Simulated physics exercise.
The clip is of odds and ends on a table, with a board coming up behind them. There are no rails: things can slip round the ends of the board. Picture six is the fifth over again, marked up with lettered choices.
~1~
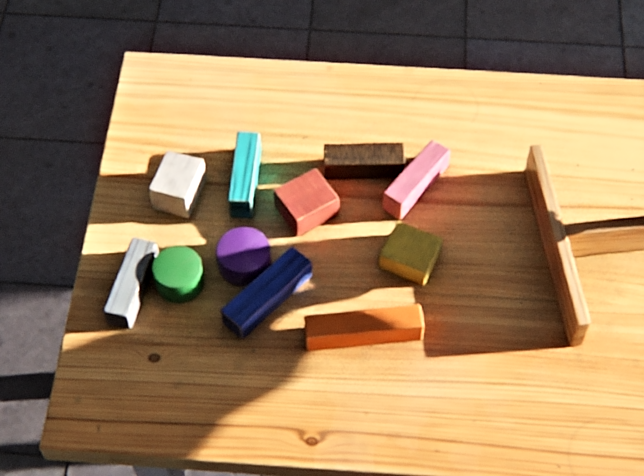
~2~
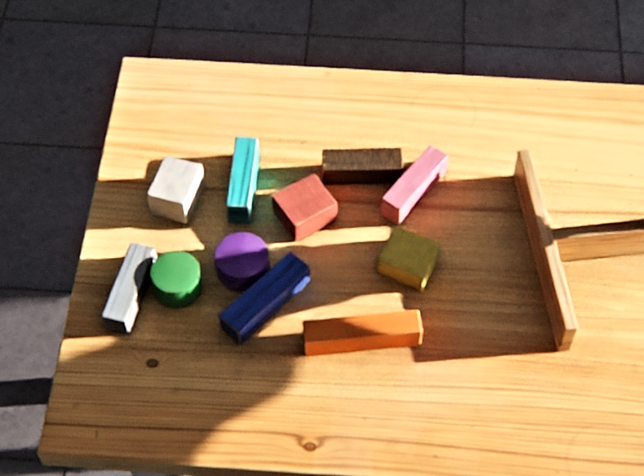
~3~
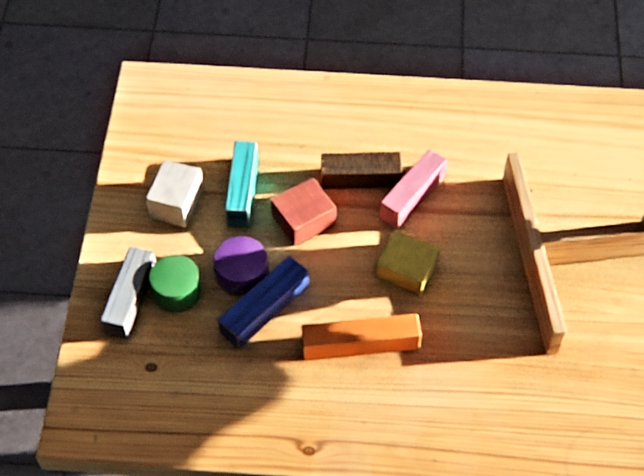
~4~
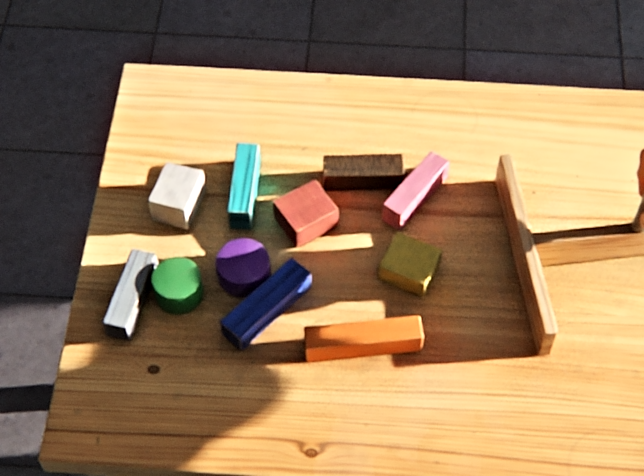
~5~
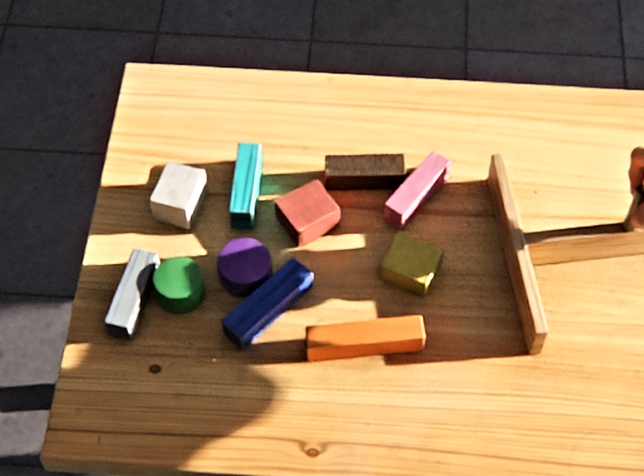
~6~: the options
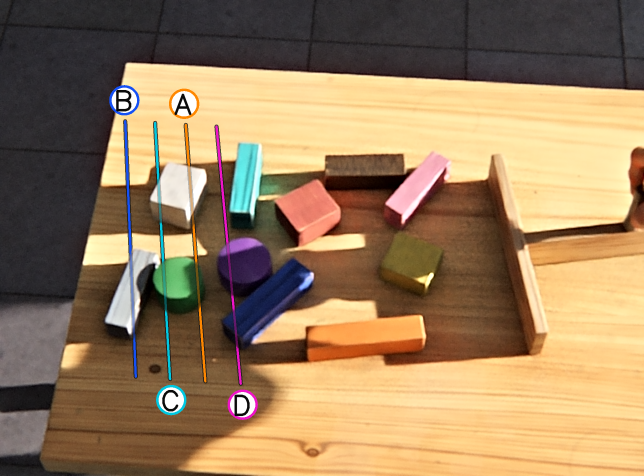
A sunlit wooden table on grey paving is seen from above at a slant. White, turquoise, black and pink blocks lie along the back, a red block, purple and green tins and a yellowish block in the middle, a grey stick at left, and blue and orange bars in front. The upright board on a handle at right slides slowly left toward them, while they stay put and the view shifts slightly.
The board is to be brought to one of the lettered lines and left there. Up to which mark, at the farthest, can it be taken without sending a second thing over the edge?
It should halt at D.
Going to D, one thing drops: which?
It is the white block.
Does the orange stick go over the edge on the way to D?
By then, no.
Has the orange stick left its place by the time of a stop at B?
By then, yes.
On the marked copy, A at (195, 244); B at (130, 240); C at (162, 242); D at (228, 246).
Taking D. A third of the way, board (413, 232); black bar (325, 175); pink bar (382, 187).
Two thirds of the way, board (308, 226); white block (148, 200); turquoise stick (177, 184).
When it is over, board (231, 221); white block over the edge; turquoise stick (102, 188); one fallen.
As for the rest, A drops three; B drops six; C drops four.
